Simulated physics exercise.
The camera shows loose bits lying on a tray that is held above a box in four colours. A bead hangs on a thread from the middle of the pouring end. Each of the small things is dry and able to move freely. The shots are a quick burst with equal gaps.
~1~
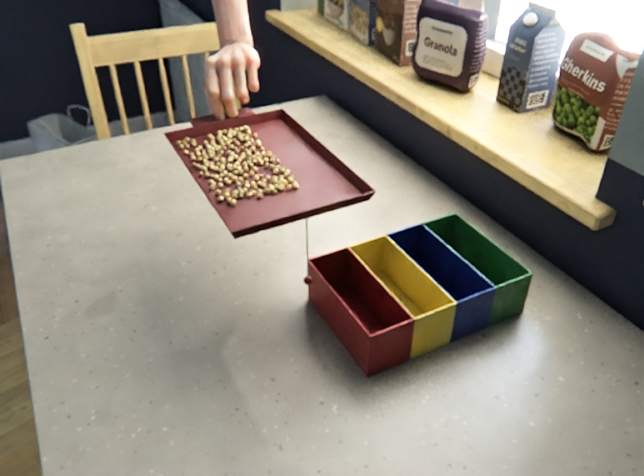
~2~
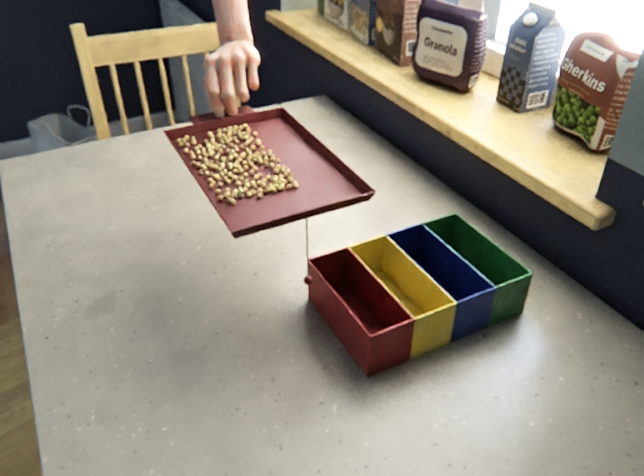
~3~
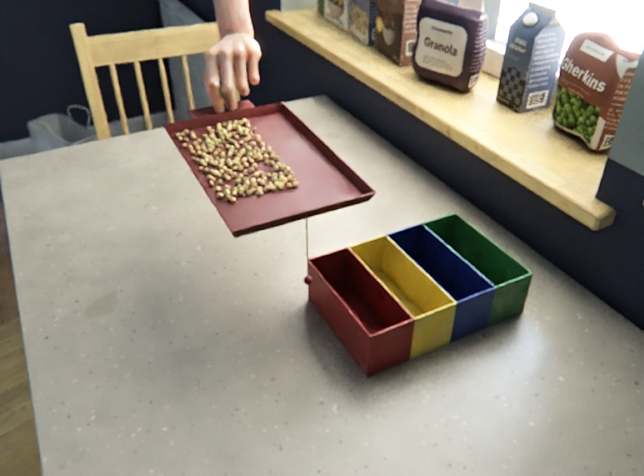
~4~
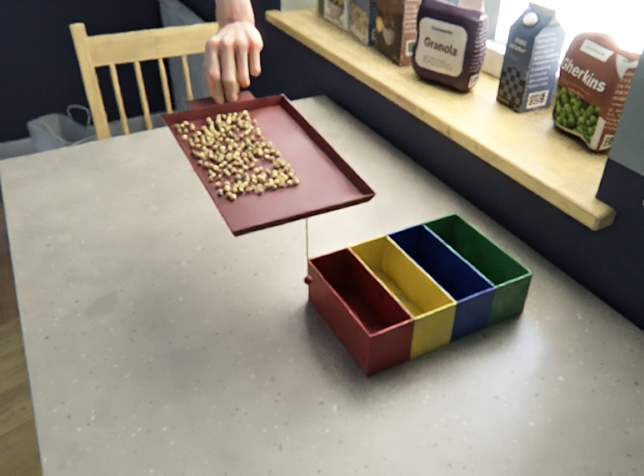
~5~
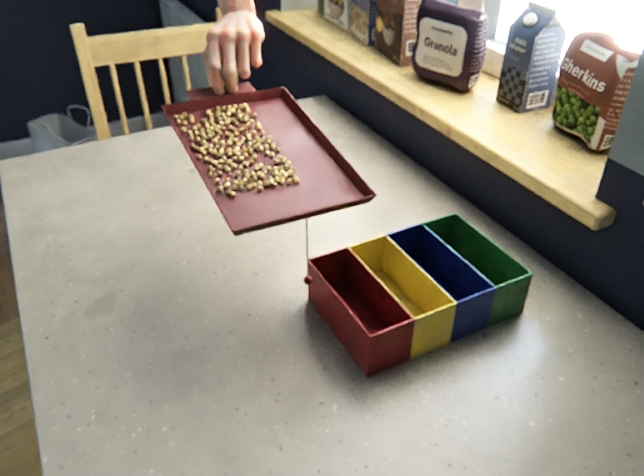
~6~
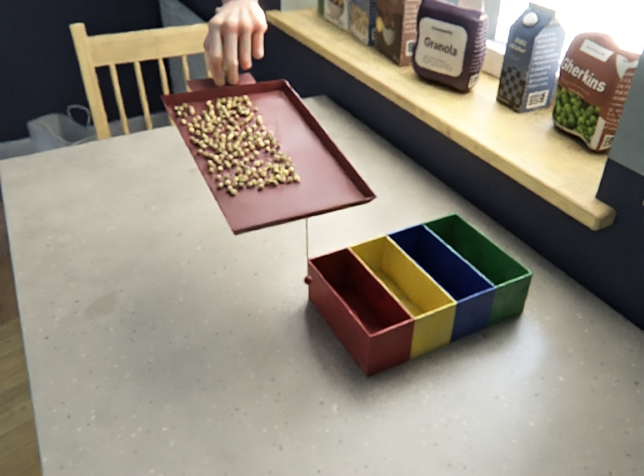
A hand gradually raising the back of a dark red tray of soya beans above a red, yellow, blue and green box.
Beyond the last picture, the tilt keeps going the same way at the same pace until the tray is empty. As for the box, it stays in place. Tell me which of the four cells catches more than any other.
I would say the red cell.
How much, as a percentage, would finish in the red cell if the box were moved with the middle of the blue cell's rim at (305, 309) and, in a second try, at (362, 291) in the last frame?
First position: Some 0 %; second position: Some 0 %.
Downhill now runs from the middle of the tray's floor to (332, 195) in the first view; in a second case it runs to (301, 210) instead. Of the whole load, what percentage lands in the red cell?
Near 70 % and 20 %.
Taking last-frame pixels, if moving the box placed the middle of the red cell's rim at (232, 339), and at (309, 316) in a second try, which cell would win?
Try one: The cell in green; try two: The yellow one.
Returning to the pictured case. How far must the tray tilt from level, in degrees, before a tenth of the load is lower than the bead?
Close to 55° of tilt at that moment.
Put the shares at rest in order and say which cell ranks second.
The yellow cell.
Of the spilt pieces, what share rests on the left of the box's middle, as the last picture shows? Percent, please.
100 per cent or thereabouts.
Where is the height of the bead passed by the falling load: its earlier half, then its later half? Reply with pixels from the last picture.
Around (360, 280) first; around (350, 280) second.
Soon, tray tipped steeply; most on the tray; a small part in the red cell; a stray few in the yellow cell; a small part falling or outside the box.
A while on, tray tipped right over; a small part on the tray; about a third in the red cell; a small part in the yellow cell; about a third falling or outside the box.
Towards the end, tray tipped past a quarter turn; about two thirds in the red cell; a small part in the yellow cell; about a quarter falling or outside the box.
Finally, tray tipped past a quarter turn; about two thirds in the red cell; a small part in the yellow cell; none in the blue cell; none in the green cell; about a quarter outside the box.
